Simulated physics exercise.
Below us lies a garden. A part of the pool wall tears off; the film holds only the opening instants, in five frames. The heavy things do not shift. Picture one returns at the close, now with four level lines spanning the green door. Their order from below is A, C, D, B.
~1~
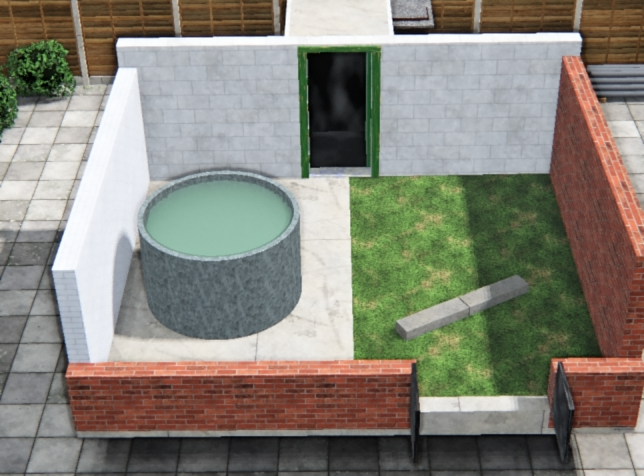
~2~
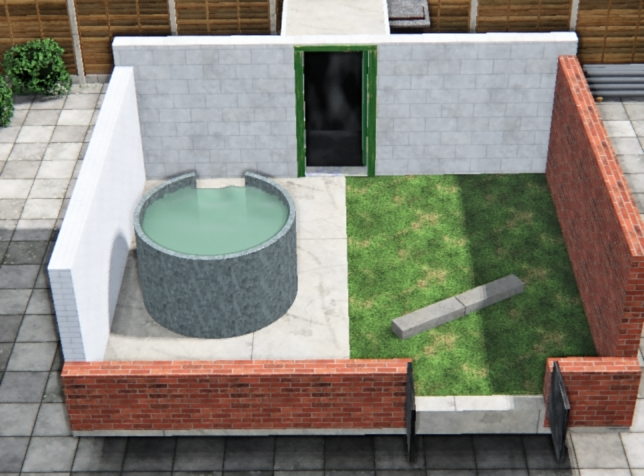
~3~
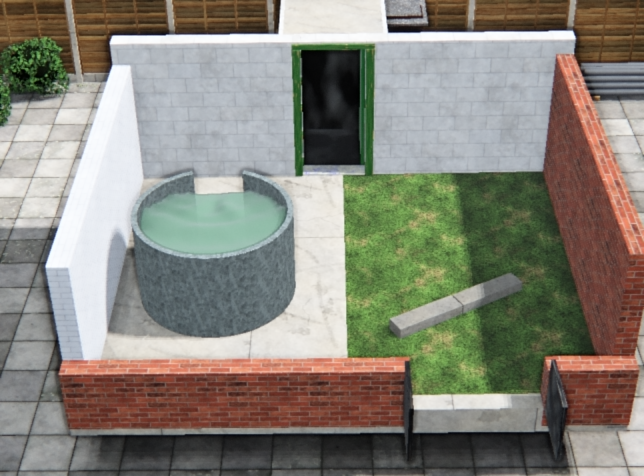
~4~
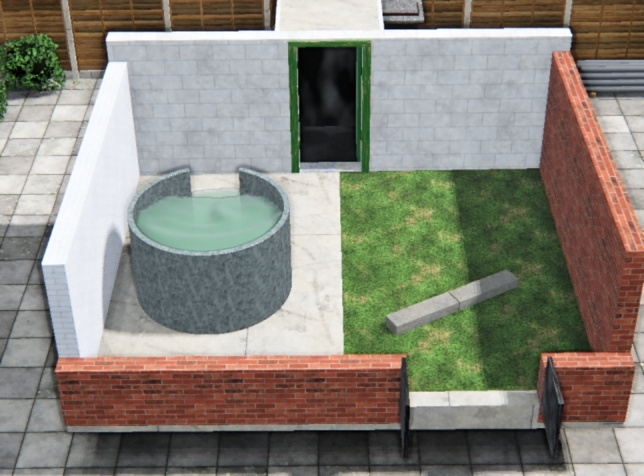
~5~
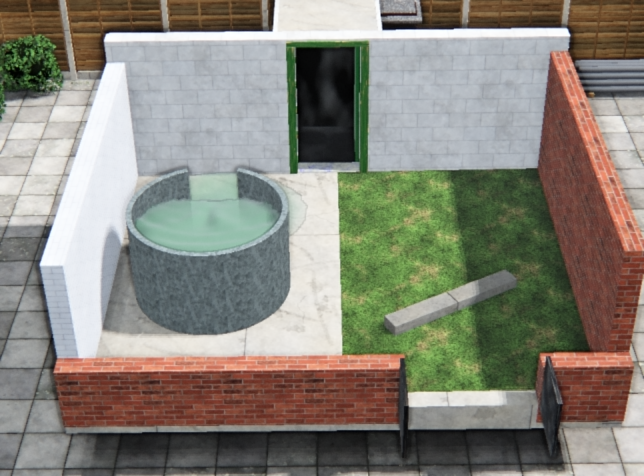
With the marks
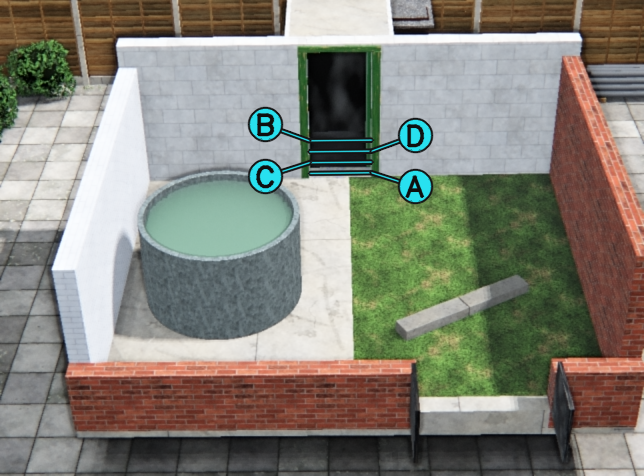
A round grey pool of green water stands on pale paving at the left of a walled garden, seen from high above. White walls, a green-framed doorway, red brick walls, an open dark gate and a grey block on the grass surround it. A gap opens in the pool's back rim, the water level lowers, and a thin sheet emerges on the paving behind and right as the camera drifts slightly right.
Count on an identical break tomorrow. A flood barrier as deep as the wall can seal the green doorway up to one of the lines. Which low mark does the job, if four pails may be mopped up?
That is height C.
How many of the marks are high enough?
Three of them.
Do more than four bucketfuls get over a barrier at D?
No, not at all.
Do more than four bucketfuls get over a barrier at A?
Yes, that goes wrong.
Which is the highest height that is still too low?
That is height A.
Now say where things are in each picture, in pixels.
The first frame shows water in the pool at rest, its middle at (219, 219); foot of the green doorway at (340, 177); open gate at (484, 356).
In the second frame, water covers 1 % of the ground, its front hidden from here.
In the third frame, water covers 3 % of the ground, its front hidden from here.
In the fourth frame, water covers 7 % of the ground, its front hidden from here.
The fifth frame shows front seen at (200, 174), 13 % of the ground wet.
On the marked copy, A at (340, 173); B at (340, 140); C at (340, 162); D at (340, 151); from the bottom up A, C, D, B.
With A, some 15 bucketfuls get in.
With B, nothing gets over.
With C, a splash gets over, under a bucket.
With D, nothing gets over.
